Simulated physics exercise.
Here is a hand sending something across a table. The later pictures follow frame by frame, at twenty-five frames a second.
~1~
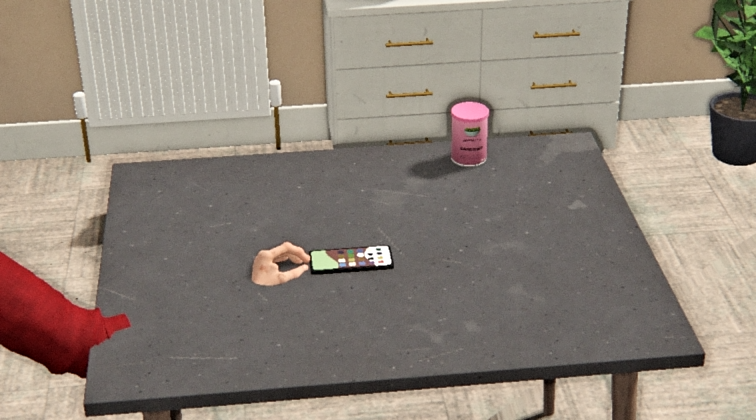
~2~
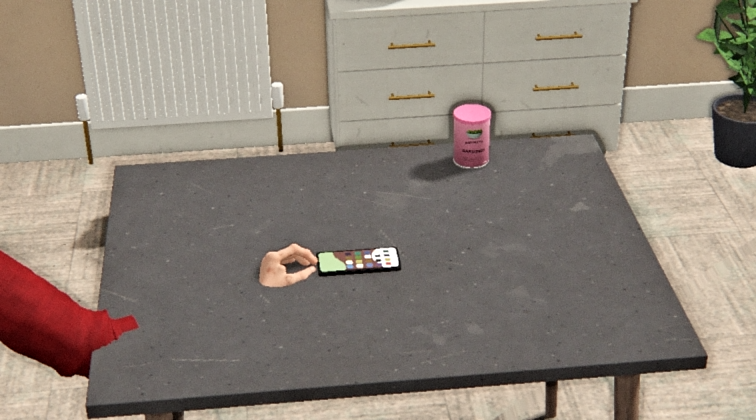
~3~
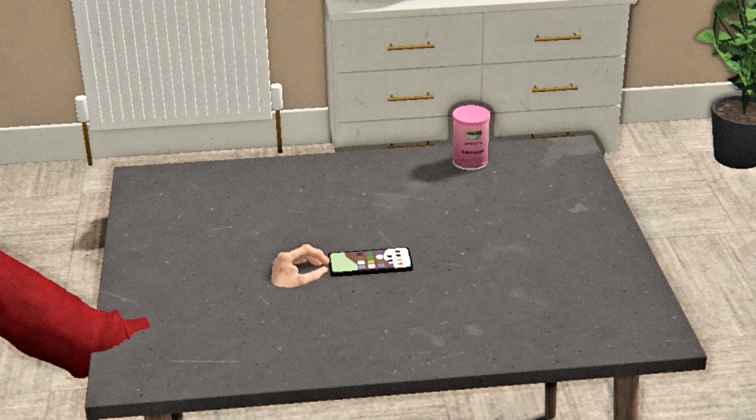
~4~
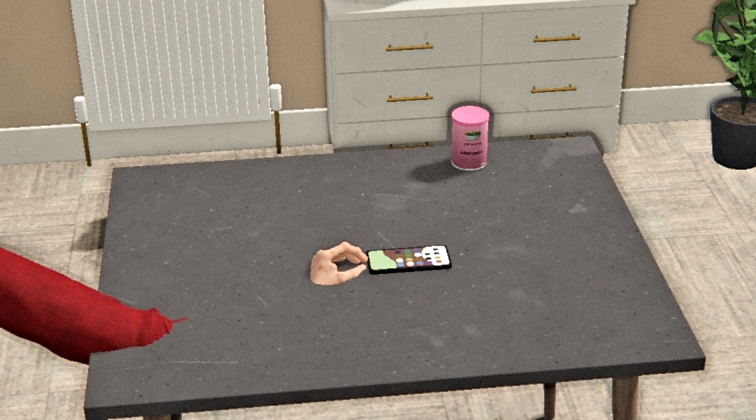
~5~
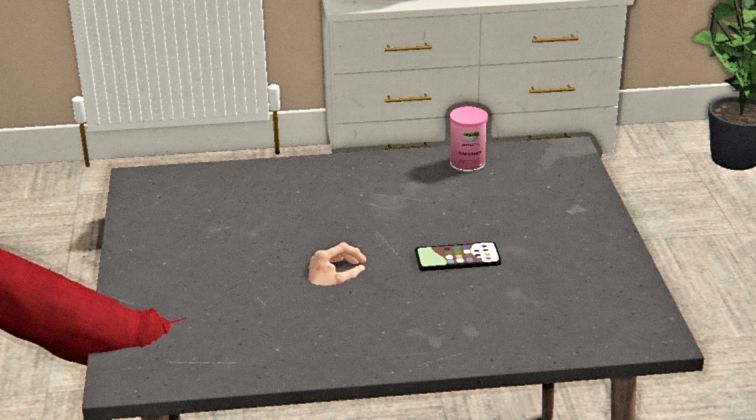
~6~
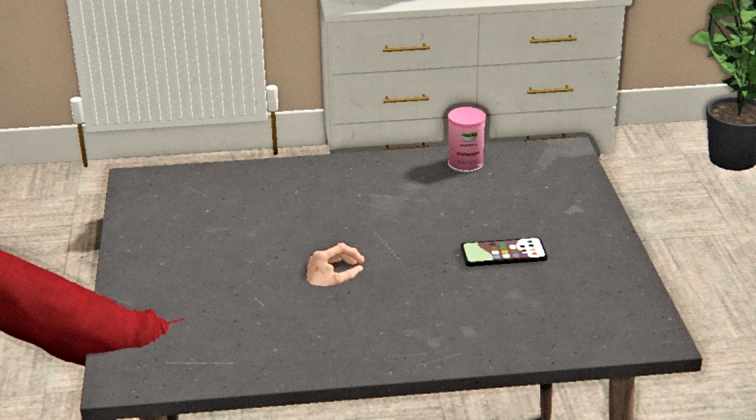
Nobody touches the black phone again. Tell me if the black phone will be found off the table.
The black phone goes over the edge.
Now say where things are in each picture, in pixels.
The first picture shows under the hand; black phone (351, 260).
The second picture shows under the hand; black phone (358, 262).
The third picture shows under the hand; black phone (370, 262).
The fourth picture shows black phone (409, 260).
The fifth picture shows black phone (458, 256) moved about its own width.
The sixth picture shows black phone (504, 252) moved about its own width.
Then, 0.20 s later than the last frame, black phone now off the table.
Then, 0.40 s later than the last frame, things are still on the move.
Then, 0.60 s later than the last frame, as before.
When it is over, off the table, black phone.
